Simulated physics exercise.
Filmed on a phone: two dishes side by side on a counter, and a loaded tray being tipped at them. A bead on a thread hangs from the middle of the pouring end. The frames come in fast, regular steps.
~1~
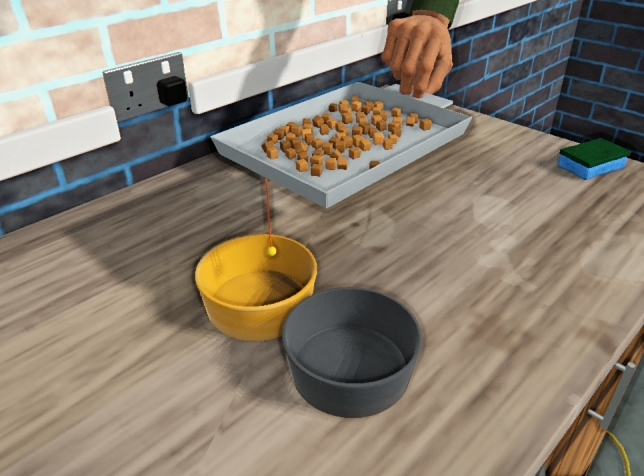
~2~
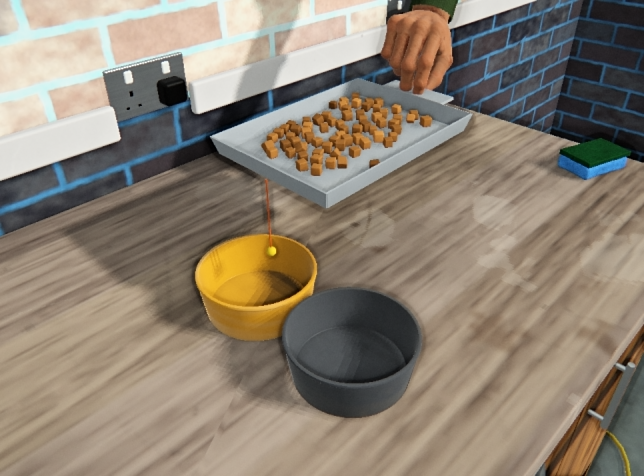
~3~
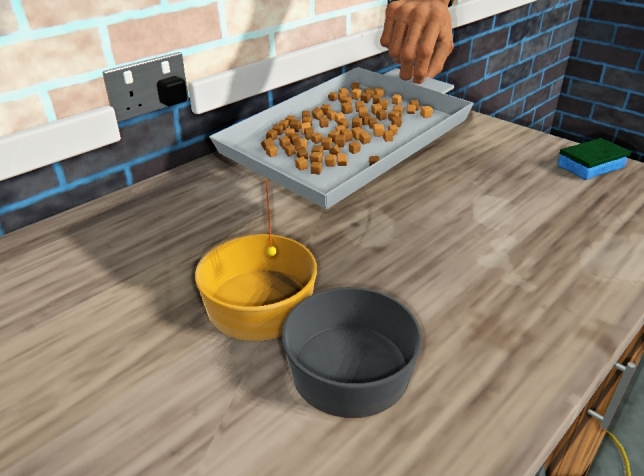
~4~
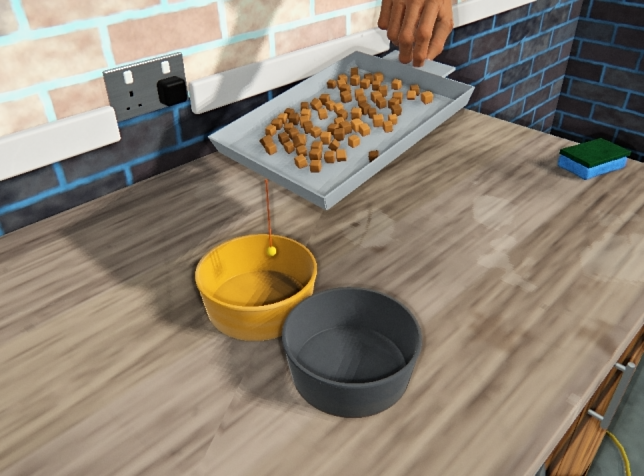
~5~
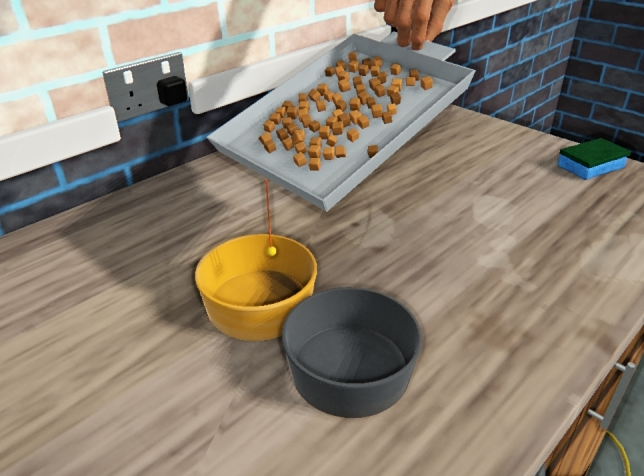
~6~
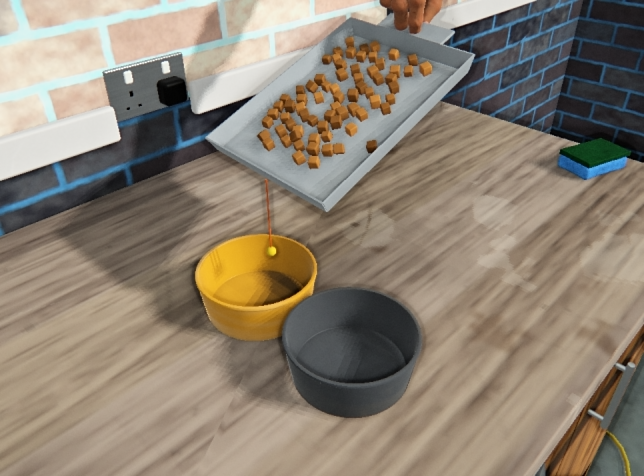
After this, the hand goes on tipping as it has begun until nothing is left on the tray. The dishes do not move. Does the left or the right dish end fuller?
More goes to the left-hand dish.
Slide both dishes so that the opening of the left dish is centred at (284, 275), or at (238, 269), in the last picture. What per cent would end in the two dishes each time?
Roughly 40 per cent, and 80 per cent.
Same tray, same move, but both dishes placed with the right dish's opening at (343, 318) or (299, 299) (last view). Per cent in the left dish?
Roughly 30 per cent, and 10 per cent.
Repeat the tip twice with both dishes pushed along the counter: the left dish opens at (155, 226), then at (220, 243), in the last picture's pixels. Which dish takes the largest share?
First the right one, then the right dish.
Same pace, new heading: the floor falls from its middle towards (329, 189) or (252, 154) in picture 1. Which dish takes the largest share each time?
At the first place the right dish, at the second the left-hand dish.
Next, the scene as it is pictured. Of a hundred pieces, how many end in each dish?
About: Left dish 40, right dish 20 per cent.
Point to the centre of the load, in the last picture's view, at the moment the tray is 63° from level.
Roughly at (277, 150).
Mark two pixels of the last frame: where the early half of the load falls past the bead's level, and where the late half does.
Early half (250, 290), late half (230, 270).
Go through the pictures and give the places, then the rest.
In the first frame, corners of the pouring end (218, 136) and (327, 189), level; middle of the load (343, 132), brown sugar cubes; left dish (211, 311); right dish (304, 384); bead on its thread (271, 251).
In the second frame, corners of the pouring end (218, 136) and (326, 189), level; middle of the load (343, 130).
In the third frame, corners of the pouring end (217, 136) and (326, 190), tipped barely, lowest at the right corner; middle of the load (343, 124).
In the fourth frame, corners of the pouring end (215, 136) and (324, 193), tipped a little, lowest at the right corner; middle of the load (342, 115).
In the fifth frame, corners of the pouring end (214, 136) and (323, 195), tipped clearly, lowest at the right corner; middle of the load (341, 106).
In the sixth frame, corners of the pouring end (212, 136) and (322, 197), tipped clearly, lowest at the right corner; middle of the load (339, 98); left dish (211, 311); right dish (304, 384).
Just after the last frame, tray tipped steeply; every one on the tray.
A moment on, tray tipped past a quarter turn; the larger part on the tray; about a tenth in the right dish; about a tenth in the left dish; about a tenth outside both.
Further on, tray tipped past a quarter turn; about a tenth in the right dish; roughly a third in the left dish; roughly half outside both; just a few in the air.
When it is over, tray tipped past a quarter turn; about a tenth in the right dish; roughly a third in the left dish; roughly half outside both.
